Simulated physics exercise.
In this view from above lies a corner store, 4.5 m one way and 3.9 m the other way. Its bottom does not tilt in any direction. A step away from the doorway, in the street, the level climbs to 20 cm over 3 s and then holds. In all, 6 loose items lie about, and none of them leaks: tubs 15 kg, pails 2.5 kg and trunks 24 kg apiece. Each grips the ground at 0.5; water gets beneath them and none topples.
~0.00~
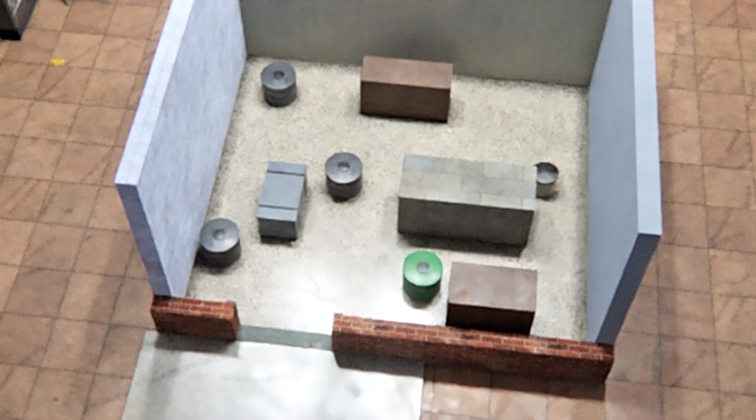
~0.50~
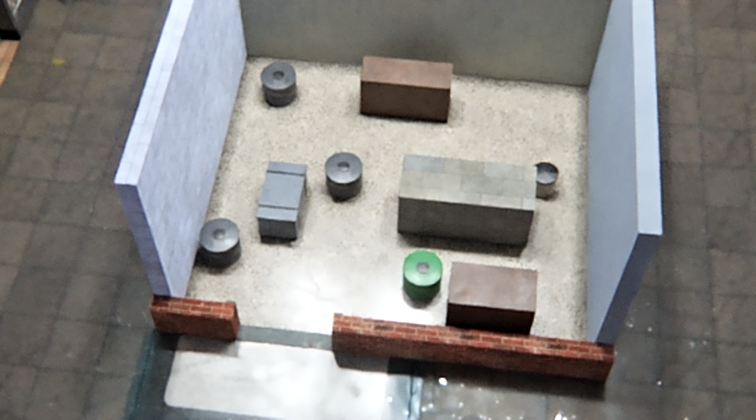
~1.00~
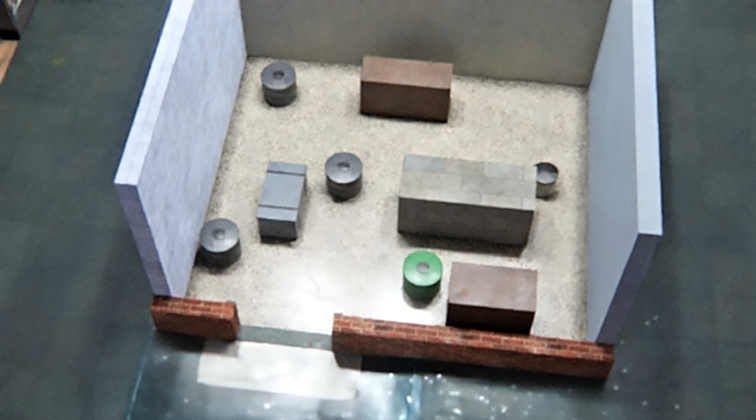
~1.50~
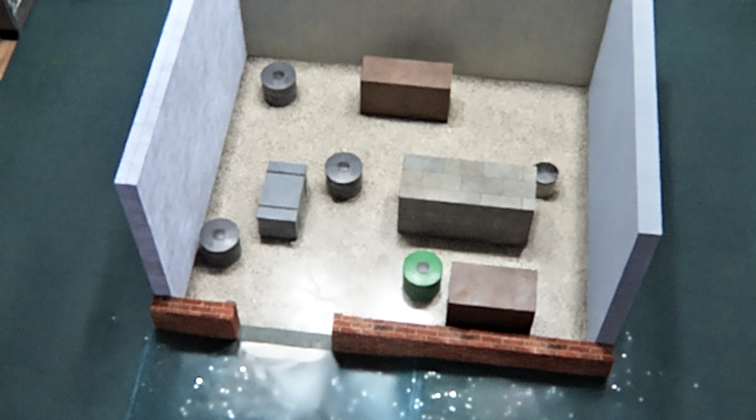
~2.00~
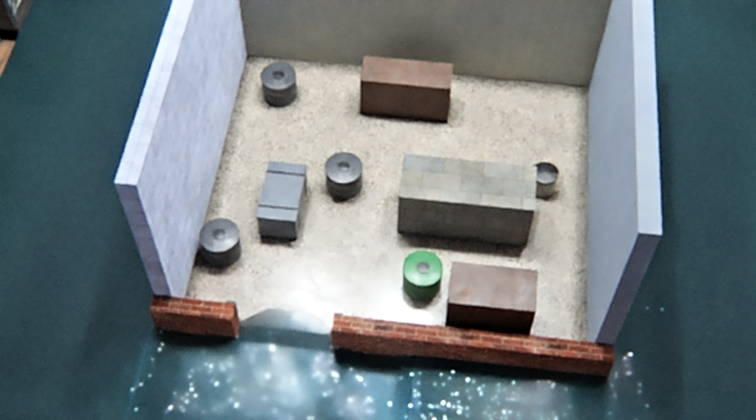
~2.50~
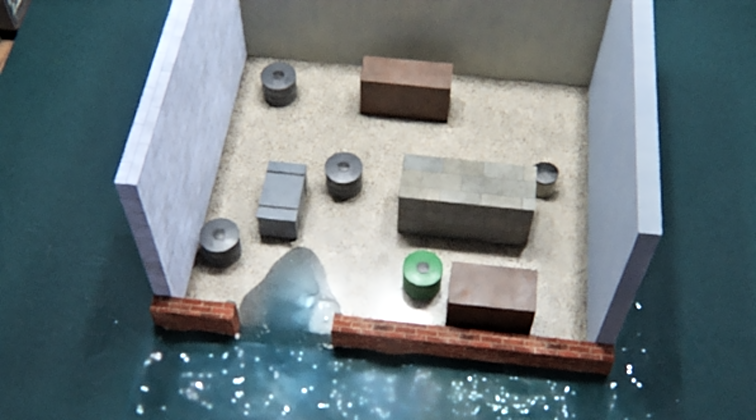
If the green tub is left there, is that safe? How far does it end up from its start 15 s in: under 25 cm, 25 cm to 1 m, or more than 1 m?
Expect it to stay near its original place.
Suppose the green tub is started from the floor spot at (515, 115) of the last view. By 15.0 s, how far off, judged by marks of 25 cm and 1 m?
Answer: It inches along.
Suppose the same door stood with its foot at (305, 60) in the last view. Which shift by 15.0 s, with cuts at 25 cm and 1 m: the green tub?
I'd expect the green tub to get swept far off.
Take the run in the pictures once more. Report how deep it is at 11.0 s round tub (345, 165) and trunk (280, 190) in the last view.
Depth approx. 10 cm / 14 cm.
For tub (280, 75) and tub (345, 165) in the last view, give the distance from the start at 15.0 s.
Net displacement, in order: 100 cm; 250 cm.
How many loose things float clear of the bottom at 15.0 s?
It comes to 5 of them.
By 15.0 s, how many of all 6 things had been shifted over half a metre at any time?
Count: 4.
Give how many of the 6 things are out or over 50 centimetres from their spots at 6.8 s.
The number I get is 1.
After 3.5 s the green tub is near (423, 268), 0.0 m from its start, aground; 0 afloat.
After 6.8 s the green tub is near (423, 268), 0.0 m from its start, aground; 1 afloat.
After 11.0 s the green tub is near (423, 268), 0.0 m from its start, aground; 4 afloat.
After 15.0 s the green tub is near (419, 268), 0.0 m from its start, aground; 5 afloat.
